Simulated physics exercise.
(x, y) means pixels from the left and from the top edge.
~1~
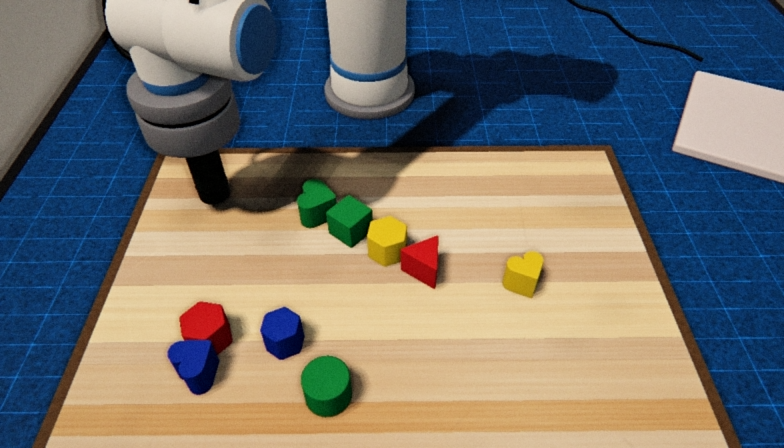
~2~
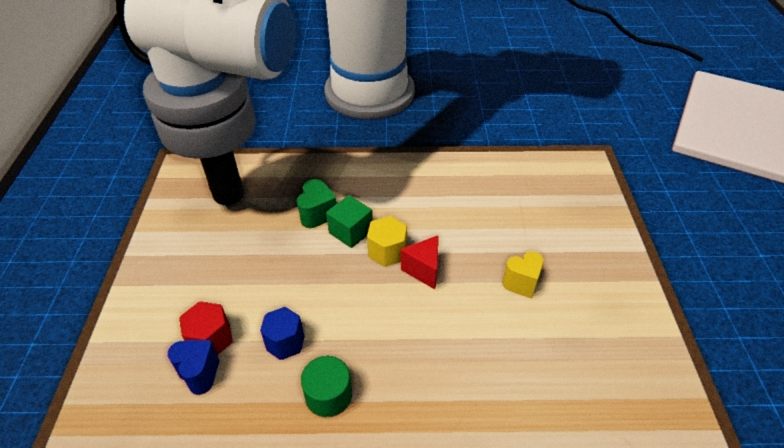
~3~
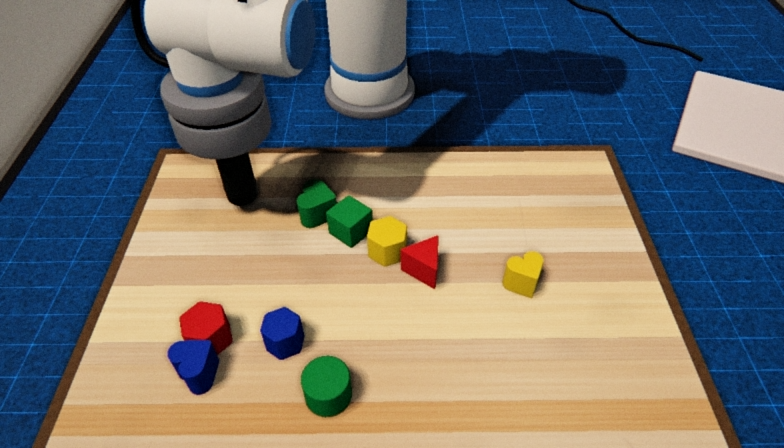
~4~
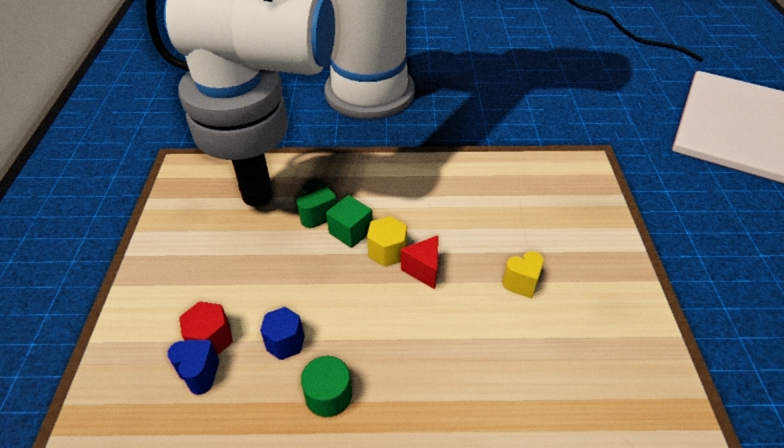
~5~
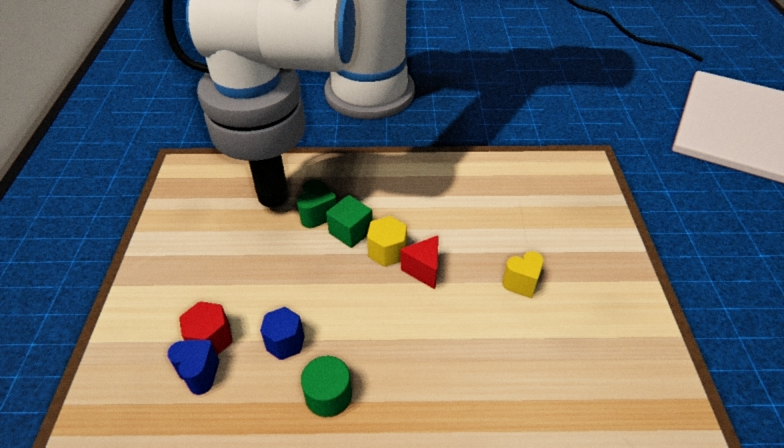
On a wooden board, a robot arm moves its black rod right toward a green heart.
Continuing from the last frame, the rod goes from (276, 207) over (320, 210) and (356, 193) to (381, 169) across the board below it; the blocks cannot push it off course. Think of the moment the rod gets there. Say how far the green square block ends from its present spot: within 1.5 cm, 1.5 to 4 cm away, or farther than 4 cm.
Final distance: 1.5 to 4 cm.
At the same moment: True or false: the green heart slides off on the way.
My answer: True.
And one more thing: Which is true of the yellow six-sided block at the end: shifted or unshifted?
Somewhere new.
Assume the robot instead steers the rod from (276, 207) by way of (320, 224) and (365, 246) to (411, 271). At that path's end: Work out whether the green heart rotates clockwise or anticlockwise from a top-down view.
My answer: Anticlockwise.
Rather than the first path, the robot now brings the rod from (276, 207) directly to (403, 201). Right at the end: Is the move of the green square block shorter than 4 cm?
That would be a yes.
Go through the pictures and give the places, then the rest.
Tip of the rod at (215, 195), middles of tops, green heart at (315, 194), green square block at (349, 210), yellow six-sided block at (387, 230), red triangular piece at (425, 250), in the first picture.
Rod at (229, 196), nothing pushed, in the second picture.
Rod at (243, 196), nothing pushed, in the third picture.
Rod at (258, 197), nothing pushed, in the fourth picture.
Rod at (274, 198), green heart at (315, 194), green square block at (349, 210), yellow six-sided block at (387, 230), red triangular piece at (425, 250), in the fifth picture.
The first path, step by step. One third of the way, rod at (319, 201); green heart at (344, 196); green square block at (362, 215), turned 25° clockwise; yellow six-sided block at (392, 234).
Two thirds of the way, rod at (356, 184); green heart at (371, 191), turned 35° clockwise; green square block at (367, 217), turned 30° clockwise; yellow six-sided block at (396, 238); red triangular piece at (428, 253).
At the end, rod at (381, 160); green heart at (371, 191), turned 35° clockwise; green square block at (367, 217), turned 30° clockwise; yellow six-sided block at (396, 238); red triangular piece at (428, 253).
